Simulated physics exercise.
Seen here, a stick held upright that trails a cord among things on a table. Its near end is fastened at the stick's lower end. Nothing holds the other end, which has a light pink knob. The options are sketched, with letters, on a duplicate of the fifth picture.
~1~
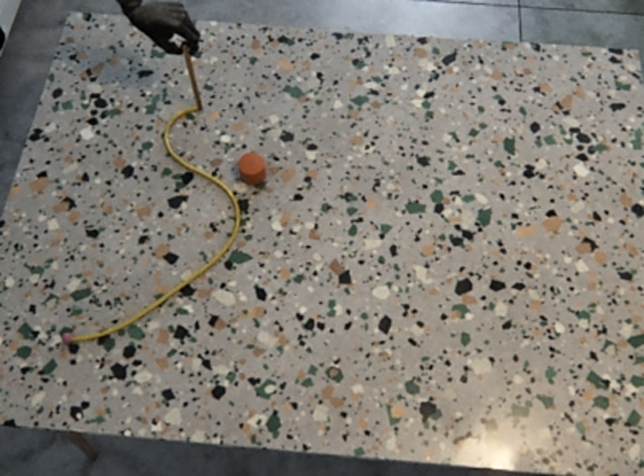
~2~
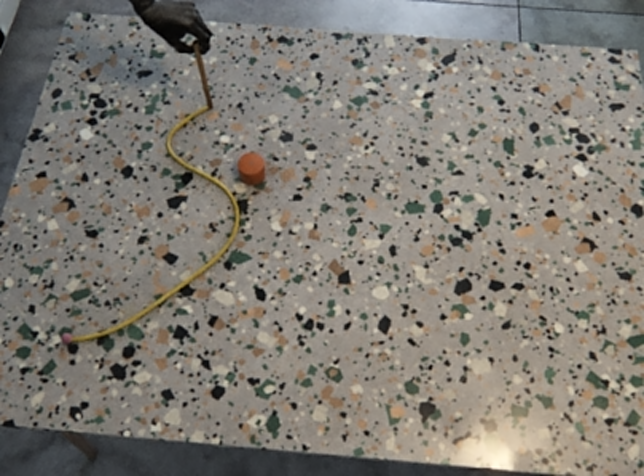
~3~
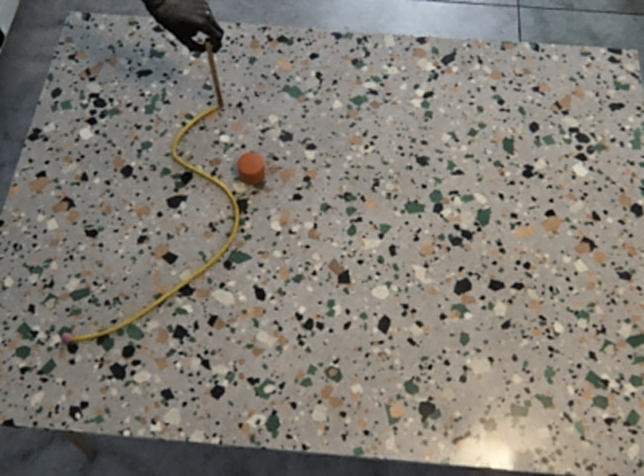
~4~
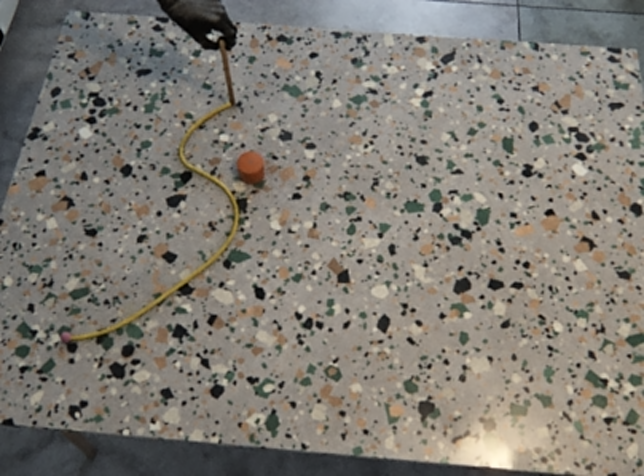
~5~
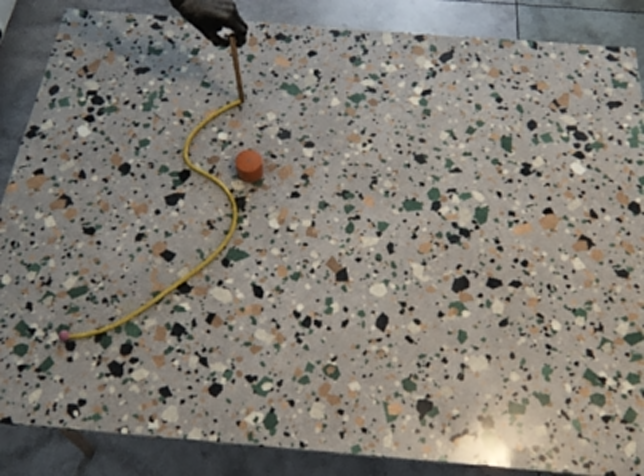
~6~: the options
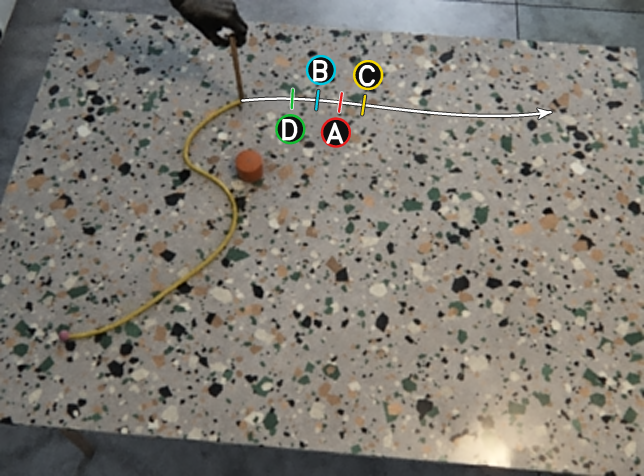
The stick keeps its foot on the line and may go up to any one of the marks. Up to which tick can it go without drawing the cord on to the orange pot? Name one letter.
At B, and not beyond.
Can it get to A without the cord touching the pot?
No.
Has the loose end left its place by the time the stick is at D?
By then, no.
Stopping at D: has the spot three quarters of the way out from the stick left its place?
No.
On the copy, A at (340, 102); B at (317, 100); C at (364, 105); D at (292, 99); the route from (242, 101) via (399, 109) to (551, 112).
On B. First, foot of the stick (269, 99), middle of the cord (234, 227), free end (64, 336).
Then, foot of the stick (294, 99), middle of the cord (234, 227), free end (64, 336).
Finally, foot of the stick (317, 101), middle of the cord (234, 227), free end (64, 336); nothing has been touched.
By contrast, A brings the cord against the pot; C brings the cord against the pot; D is safe but short.
